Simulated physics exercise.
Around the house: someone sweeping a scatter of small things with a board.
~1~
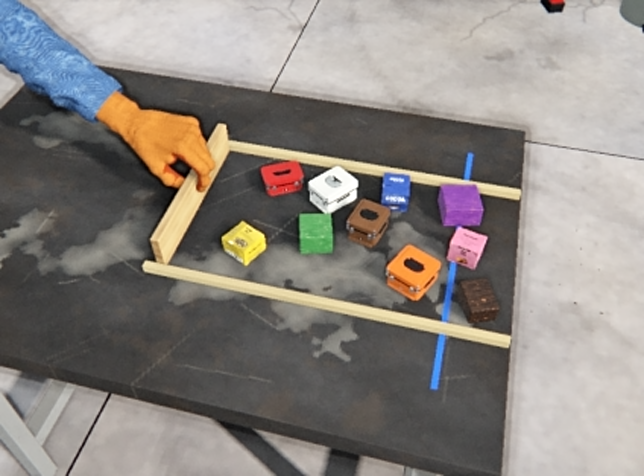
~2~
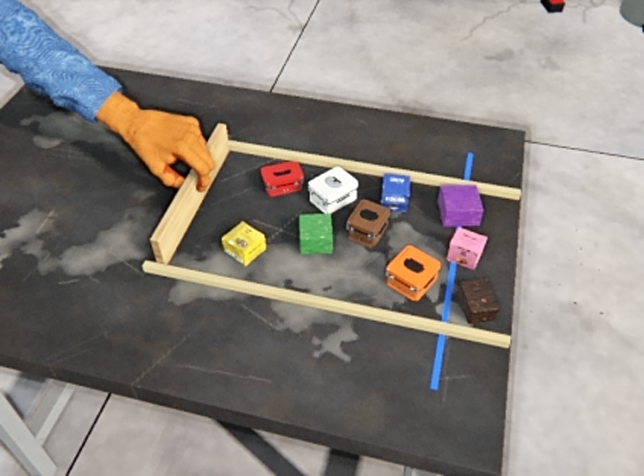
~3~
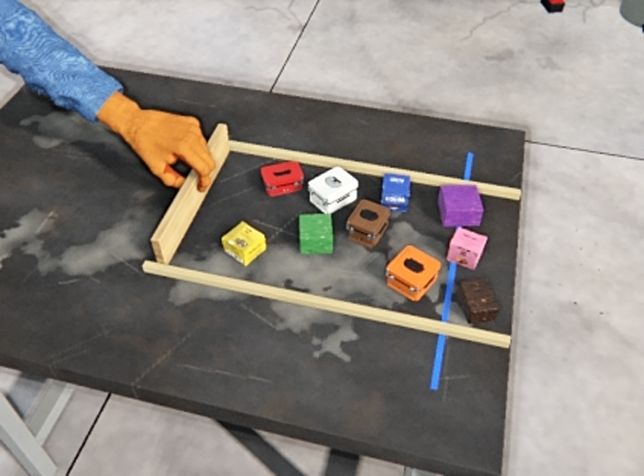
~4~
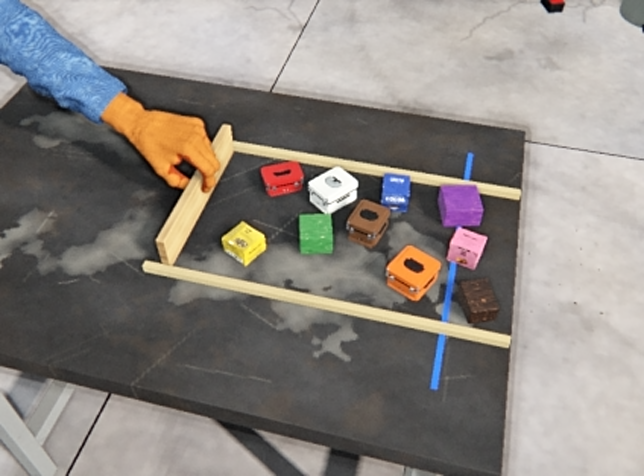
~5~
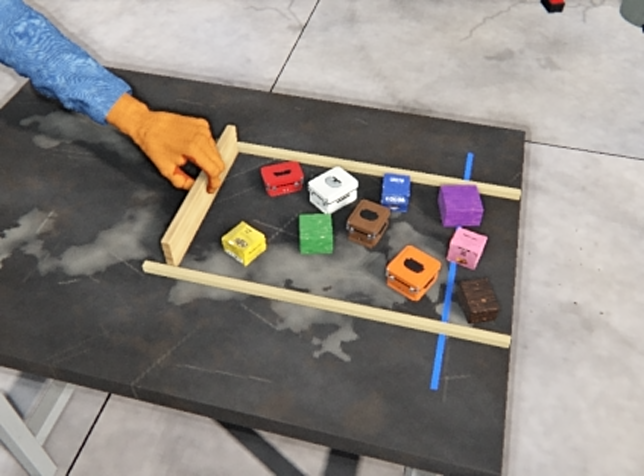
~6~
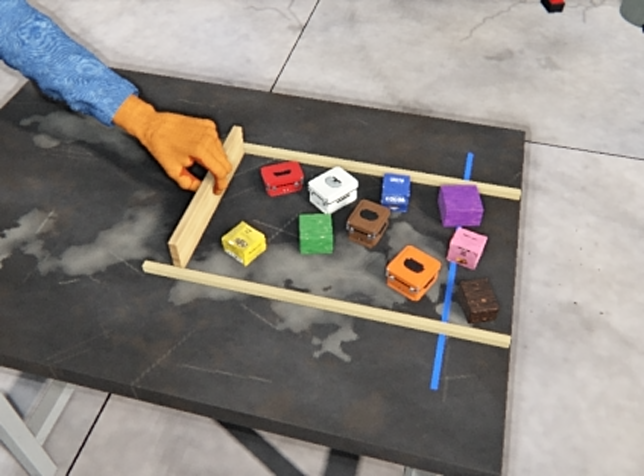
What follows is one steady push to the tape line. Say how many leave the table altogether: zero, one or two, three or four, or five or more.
In the end the number that fall off is three or four.
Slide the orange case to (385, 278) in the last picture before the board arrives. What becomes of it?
From there it holds on.
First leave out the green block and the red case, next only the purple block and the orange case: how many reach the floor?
The counts: 2 and 1.
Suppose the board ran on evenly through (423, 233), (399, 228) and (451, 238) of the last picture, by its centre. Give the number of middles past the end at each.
It would be 0, 0 and 3.
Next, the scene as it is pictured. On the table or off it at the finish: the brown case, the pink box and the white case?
The brown case survives; the pink box comes down; the white case holds on.
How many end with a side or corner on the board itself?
That makes 4.
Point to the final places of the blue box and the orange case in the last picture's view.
First (510, 209), then (510, 295).
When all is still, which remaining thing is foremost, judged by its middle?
That is the orange case.
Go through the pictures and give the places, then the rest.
The first picture shows black block (477, 301); pink box (467, 248); purple block (460, 205); board (194, 190); tape (455, 253).
The second picture shows pink box (466, 249); orange case (413, 274).
The third picture shows purple block (460, 205); yellow box (244, 244).
The fourth picture shows black block (477, 301); red case (282, 180).
The fifth picture shows pink box (466, 249); board (204, 192).
The sixth picture shows black block (477, 301); pink box (466, 249); purple block (460, 205); board (210, 193); tape (455, 253).
Soon after, none off yet; black block at rest near (477, 301); pink box at rest near (466, 249); purple block at rest near (460, 205).
In the end, the number that fall off is three or four; gone, purple block, pink box and black block.
